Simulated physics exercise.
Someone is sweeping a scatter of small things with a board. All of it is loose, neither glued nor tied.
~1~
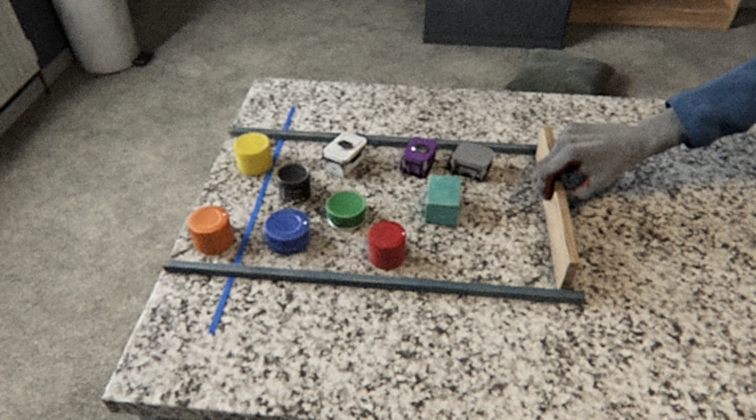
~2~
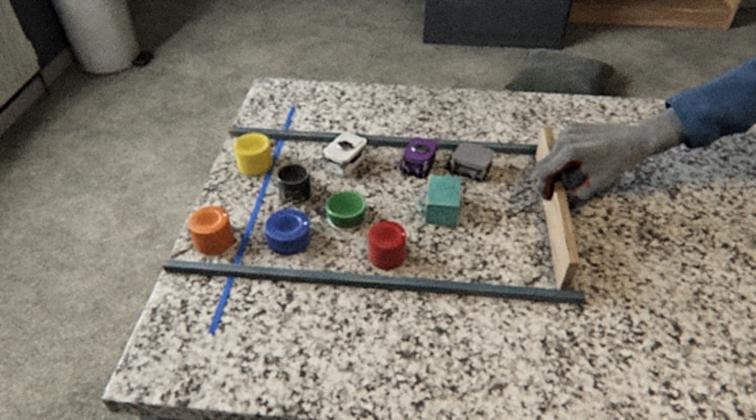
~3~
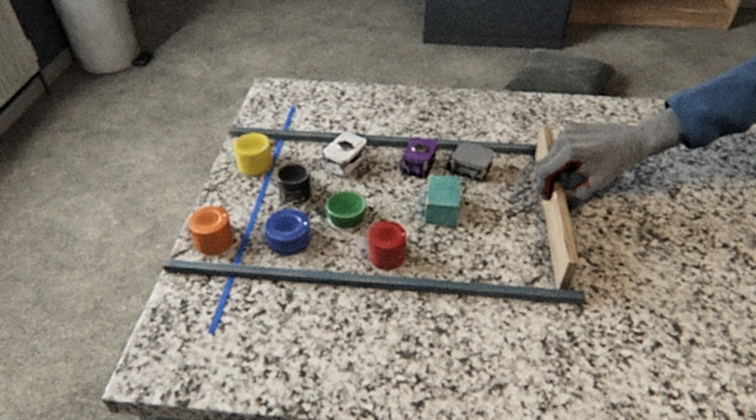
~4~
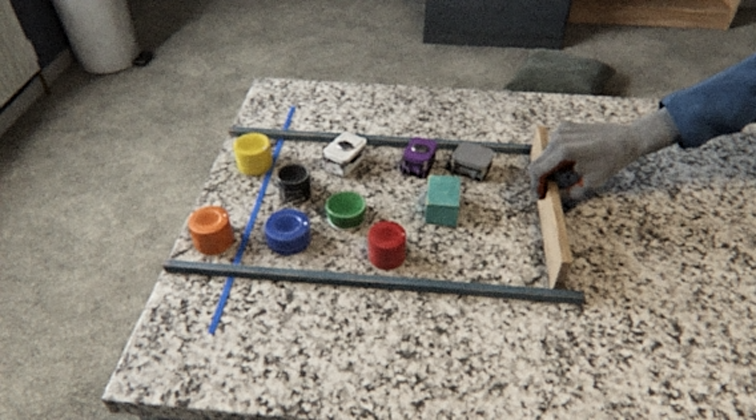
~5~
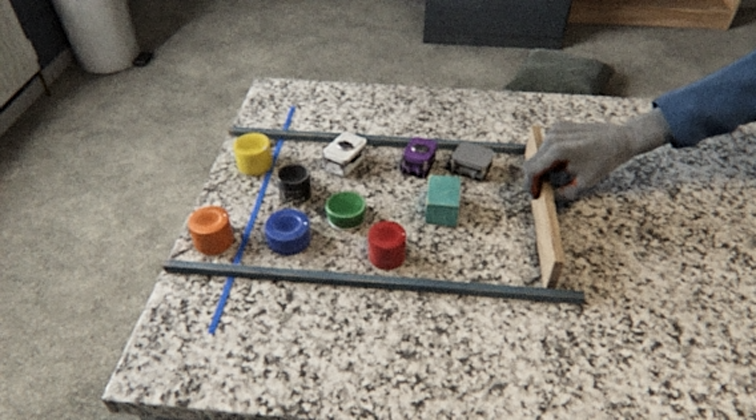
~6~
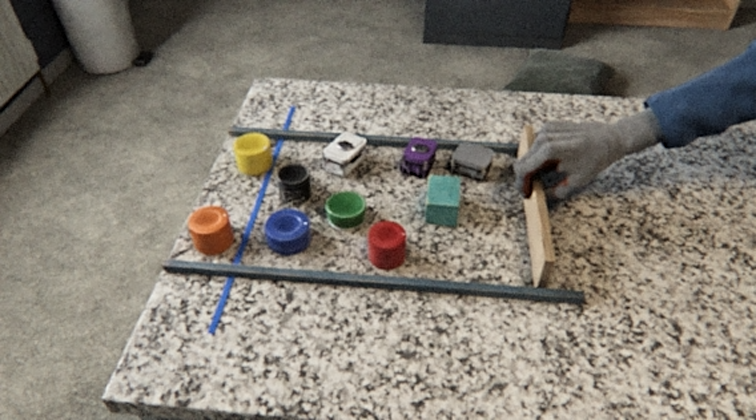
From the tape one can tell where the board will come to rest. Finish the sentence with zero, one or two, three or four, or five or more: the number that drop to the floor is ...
The number that drop to the floor is three or four.
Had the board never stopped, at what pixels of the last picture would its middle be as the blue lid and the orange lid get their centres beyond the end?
I'd say about (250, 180) for the first one and about (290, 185) for the second.
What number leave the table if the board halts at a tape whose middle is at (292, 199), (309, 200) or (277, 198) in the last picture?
Per try in turn: 1, 0, 2.
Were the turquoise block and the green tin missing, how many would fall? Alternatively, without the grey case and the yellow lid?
Well, the first time you'd get 2, and the next time 1.
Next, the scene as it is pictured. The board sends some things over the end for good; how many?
3.
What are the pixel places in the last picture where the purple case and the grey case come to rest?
Final positions - purple case around (228, 146), grey case around (256, 152).
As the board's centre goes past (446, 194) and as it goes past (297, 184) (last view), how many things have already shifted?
Tally: First 3; then 10.
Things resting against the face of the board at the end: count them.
3 are in contact with it.
A little later, none off yet; orange lid at rest near (211, 230); yellow lid at rest near (254, 154); black tub at rest near (294, 184).
When it is over, the number that fall off is three or four; down, white case, yellow lid and orange lid.
